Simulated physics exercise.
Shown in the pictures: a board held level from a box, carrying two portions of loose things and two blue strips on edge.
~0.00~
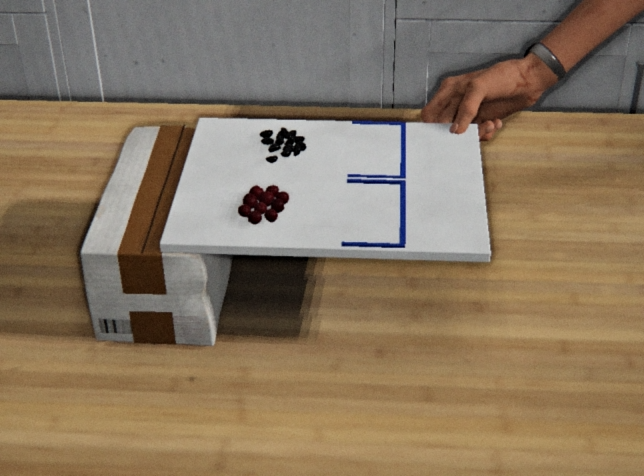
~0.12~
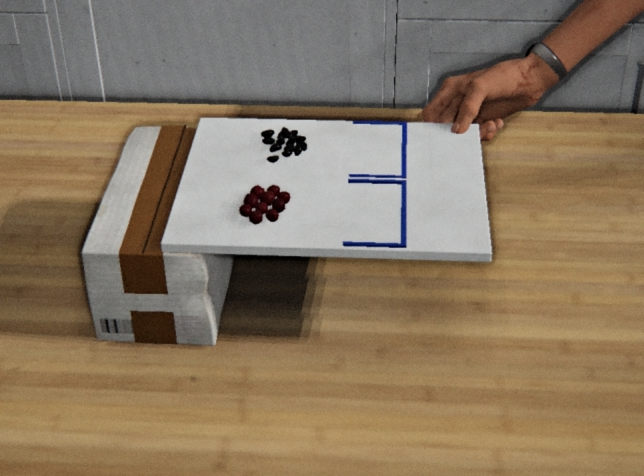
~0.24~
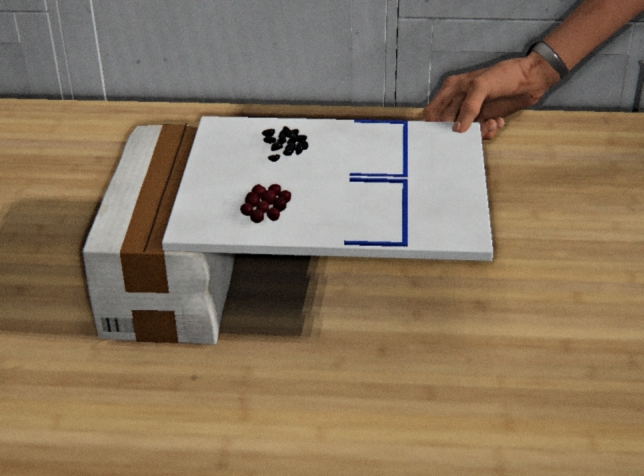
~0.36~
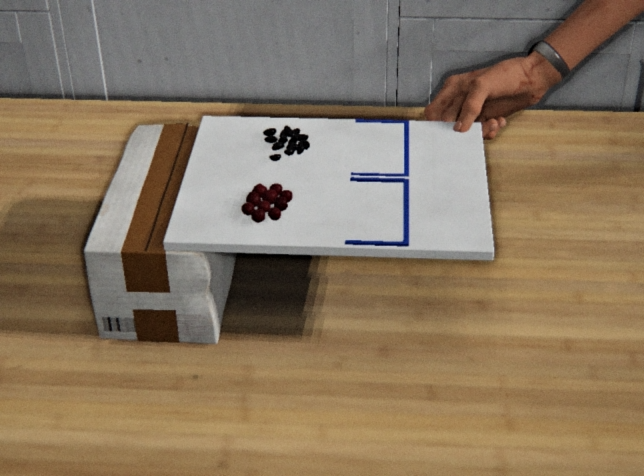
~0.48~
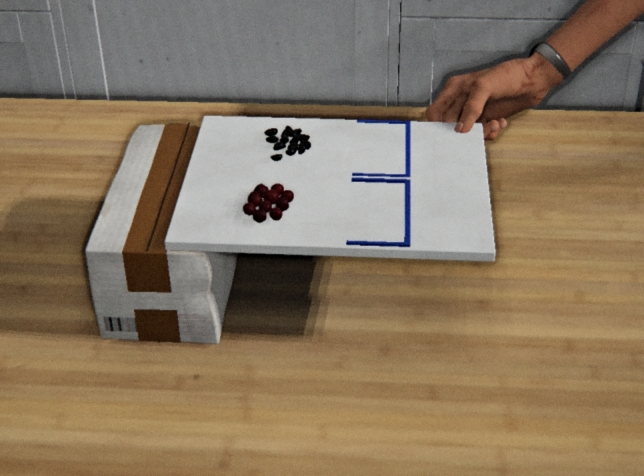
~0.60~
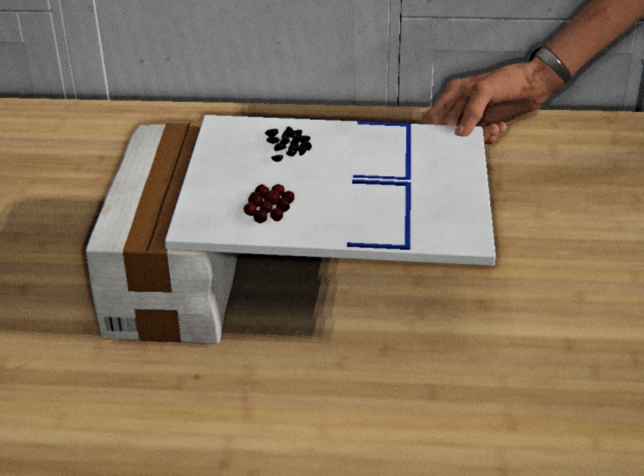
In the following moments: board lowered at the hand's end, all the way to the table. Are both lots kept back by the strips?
Near portion: Not kept back. Far portion: Not kept back.
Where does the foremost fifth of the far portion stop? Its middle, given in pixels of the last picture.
Close to (525, 309), I reckon.
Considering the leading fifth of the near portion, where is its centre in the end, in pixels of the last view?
My best guess is around (599, 310) in the final picture.
After 1.02 s, board sloping at 8°; near portion where it was; far portion where it was.
After 1.54 s, board sloping at 18°; near portion on its way down; far portion where it was.
After 2.11 s, board resting at 26°; near portion all but a few past its bar; far portion a little past its bar.
In the end (3.1 s), board resting at 26°; near portion all but a few past its bar; far portion all but a few past its bar.
